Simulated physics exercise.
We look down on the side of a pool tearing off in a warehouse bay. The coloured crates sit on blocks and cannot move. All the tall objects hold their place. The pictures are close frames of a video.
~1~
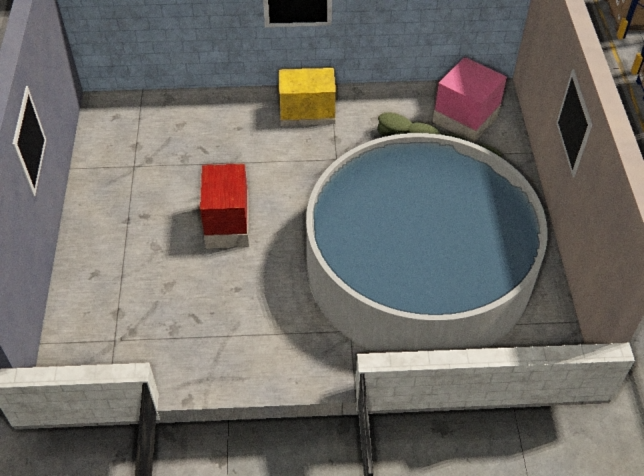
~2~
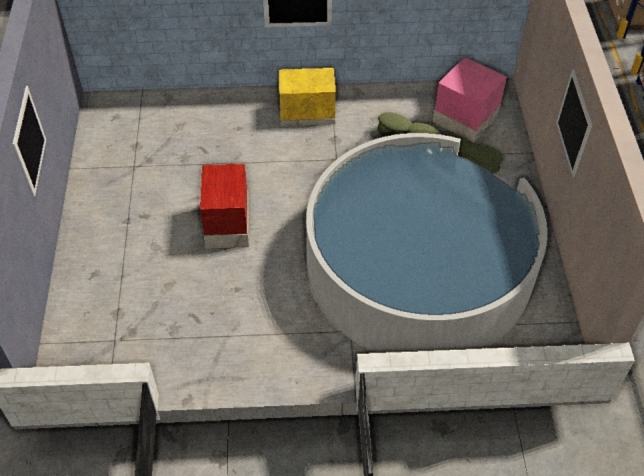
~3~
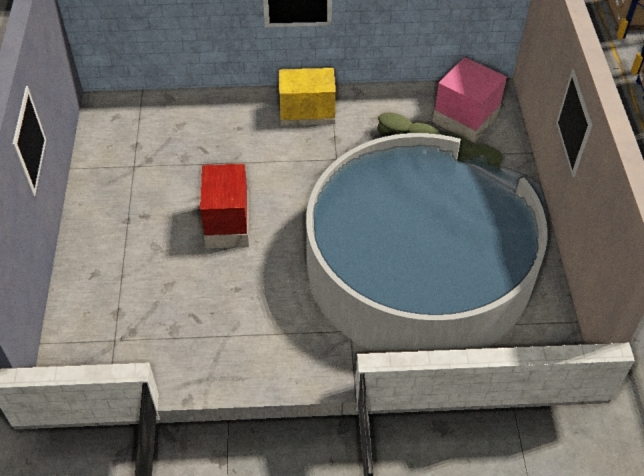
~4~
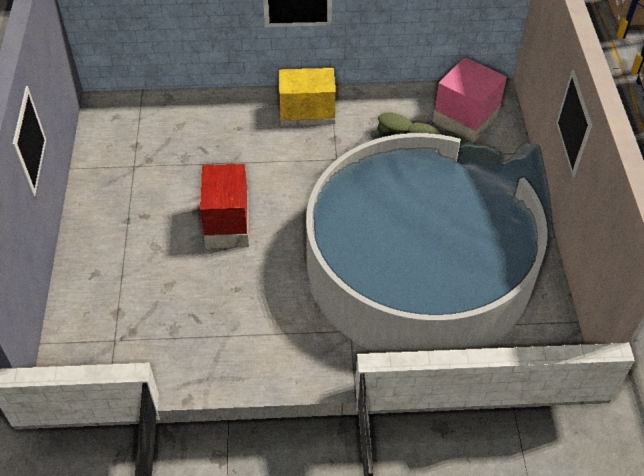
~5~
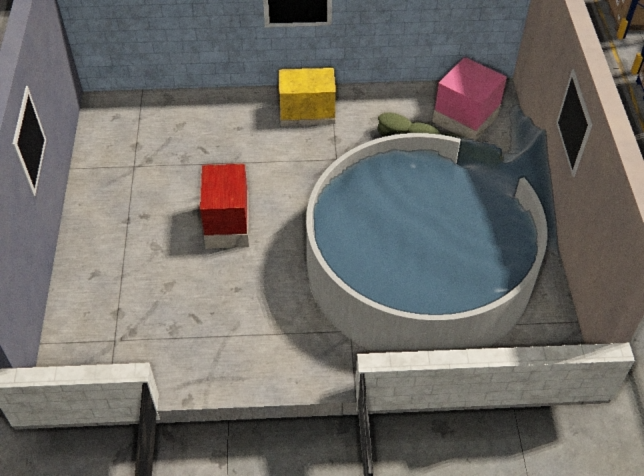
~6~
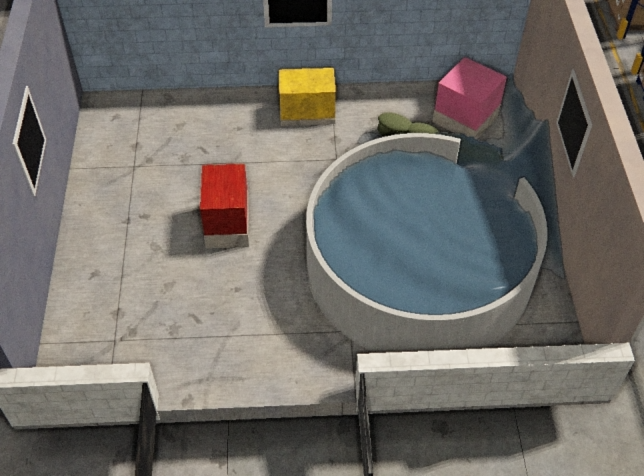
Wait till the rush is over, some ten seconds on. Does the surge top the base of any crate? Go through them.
In the end: The yellow crate gets wet; the red crate stays dry; the pink crate gets wet.
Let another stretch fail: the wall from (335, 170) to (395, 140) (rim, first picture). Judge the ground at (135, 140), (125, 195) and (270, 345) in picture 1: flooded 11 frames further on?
In turn: Wet, awash, clear.
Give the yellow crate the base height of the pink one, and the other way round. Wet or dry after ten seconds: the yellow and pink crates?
One by one: The yellow crate is wetted, the pink crate is wetted.
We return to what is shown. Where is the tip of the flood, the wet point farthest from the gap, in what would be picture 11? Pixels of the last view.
Around (254, 127).
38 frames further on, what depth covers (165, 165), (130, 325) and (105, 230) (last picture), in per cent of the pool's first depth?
In that order: 14, 10 and 12 per cent.
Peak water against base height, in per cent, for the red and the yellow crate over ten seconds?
About 80 and 380 per cent.
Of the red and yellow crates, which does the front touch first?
I say the yellow crate.
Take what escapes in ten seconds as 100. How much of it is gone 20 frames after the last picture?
About 0 per cent.
A moment on, water covers 30 % of the floor; the yellow crate water round its plinth, the red crate not reached, the pink crate water round its plinth.
Next, water covers 45 % of the floor; the yellow crate water round its plinth, the red crate water round its plinth, the pink crate water round its plinth.
Then, water covers 70 % of the floor; the yellow crate water round its plinth, the red crate water round its plinth, the pink crate water round its plinth.
Later, water covers 95 % of the floor; the yellow crate water round its plinth, the red crate water round its plinth, the pink crate water round its plinth.
In the end, water covers 100 % of the floor; the yellow crate was topped, the red crate stayed above the water, the pink crate was topped.
